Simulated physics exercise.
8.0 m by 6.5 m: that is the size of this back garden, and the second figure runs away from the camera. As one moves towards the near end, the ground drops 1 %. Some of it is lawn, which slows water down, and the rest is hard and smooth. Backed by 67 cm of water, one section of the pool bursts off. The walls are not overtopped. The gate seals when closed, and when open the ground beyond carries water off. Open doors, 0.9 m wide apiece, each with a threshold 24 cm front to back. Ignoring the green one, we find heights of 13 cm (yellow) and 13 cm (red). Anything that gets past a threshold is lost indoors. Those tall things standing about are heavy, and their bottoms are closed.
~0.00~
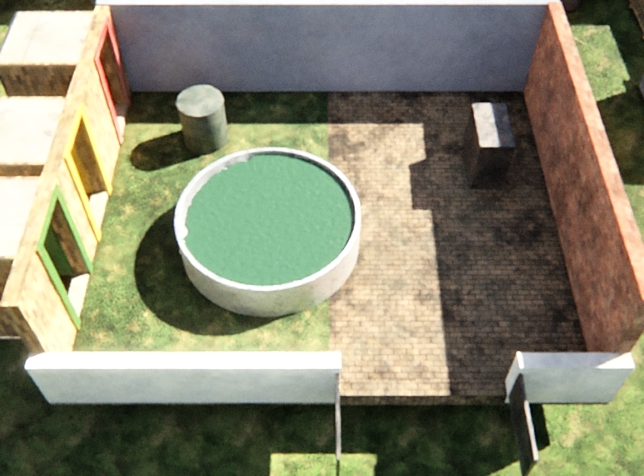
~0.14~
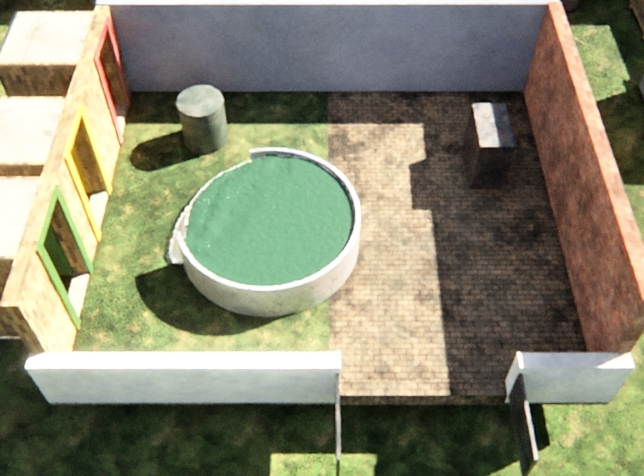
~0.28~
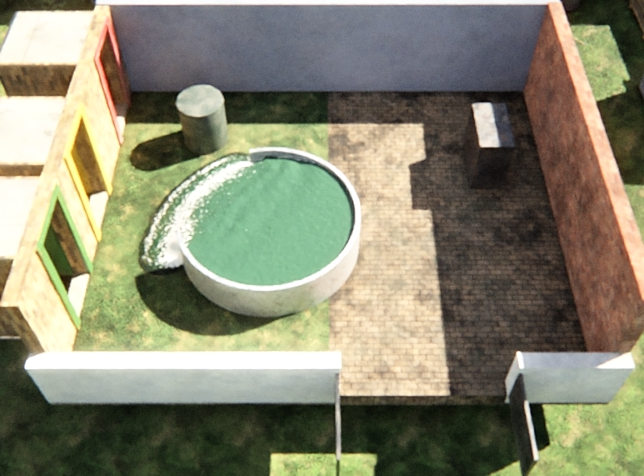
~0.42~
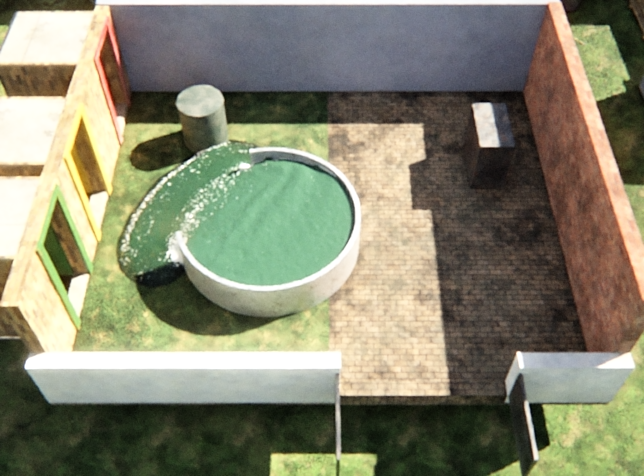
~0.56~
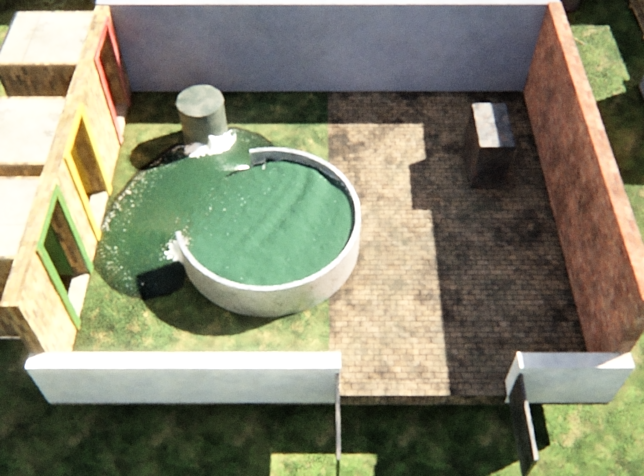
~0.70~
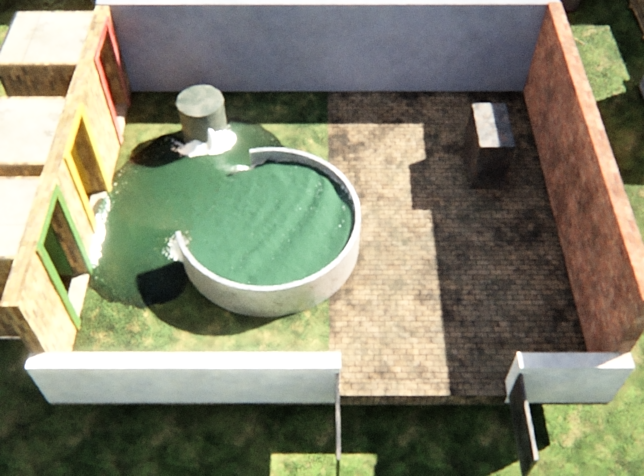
Green water burst through the left side of a round pool in a walled garden, foamed across the grass, and spread around a grey cylinder and toward the colourful doorframes on the left.
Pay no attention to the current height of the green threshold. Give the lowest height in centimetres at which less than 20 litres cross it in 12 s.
About 10.5 cm.
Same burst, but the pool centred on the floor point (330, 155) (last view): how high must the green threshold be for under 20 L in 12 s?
It must be around 11.0 cm tall.
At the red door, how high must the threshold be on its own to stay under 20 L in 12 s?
Red door - some 24 centimetres.
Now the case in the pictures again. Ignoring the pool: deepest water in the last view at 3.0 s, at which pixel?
About (131, 98).
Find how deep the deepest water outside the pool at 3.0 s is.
Around 38 centimetres.
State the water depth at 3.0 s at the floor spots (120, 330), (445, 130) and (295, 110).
Roughly 7, then 0, then 6 cm.
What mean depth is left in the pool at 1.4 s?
It averages near 44 cm.
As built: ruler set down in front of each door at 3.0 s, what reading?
The yellow door has 32 cm, the red door 26 cm and the green door 11 cm.
After 1.4 s water covers 25 % of the floor, deepest (47 cm) near (116, 162); 12 cm at the green door, 5 litres in over its 6 cm threshold.
After 3.0 s water covers 40 % of the floor, deepest (38 cm) near (131, 98); 11 cm at the green door, 24 litres in over its 6 cm threshold.
After 12.0 s water covers 100 % of the floor, deepest (13 cm) near (543, 380); 10 cm at the green door, 128 litres in over its 6 cm threshold.
At the green door as built, the water arrived by 0.9 s and peaked near 12 cm at 1.6 s.
Run again over the same 12 s with other heights there, 48 litres in over 9 cm, 8 litres over 12 cm. The limit of 20 litres is kept from about 10.5 cm up.
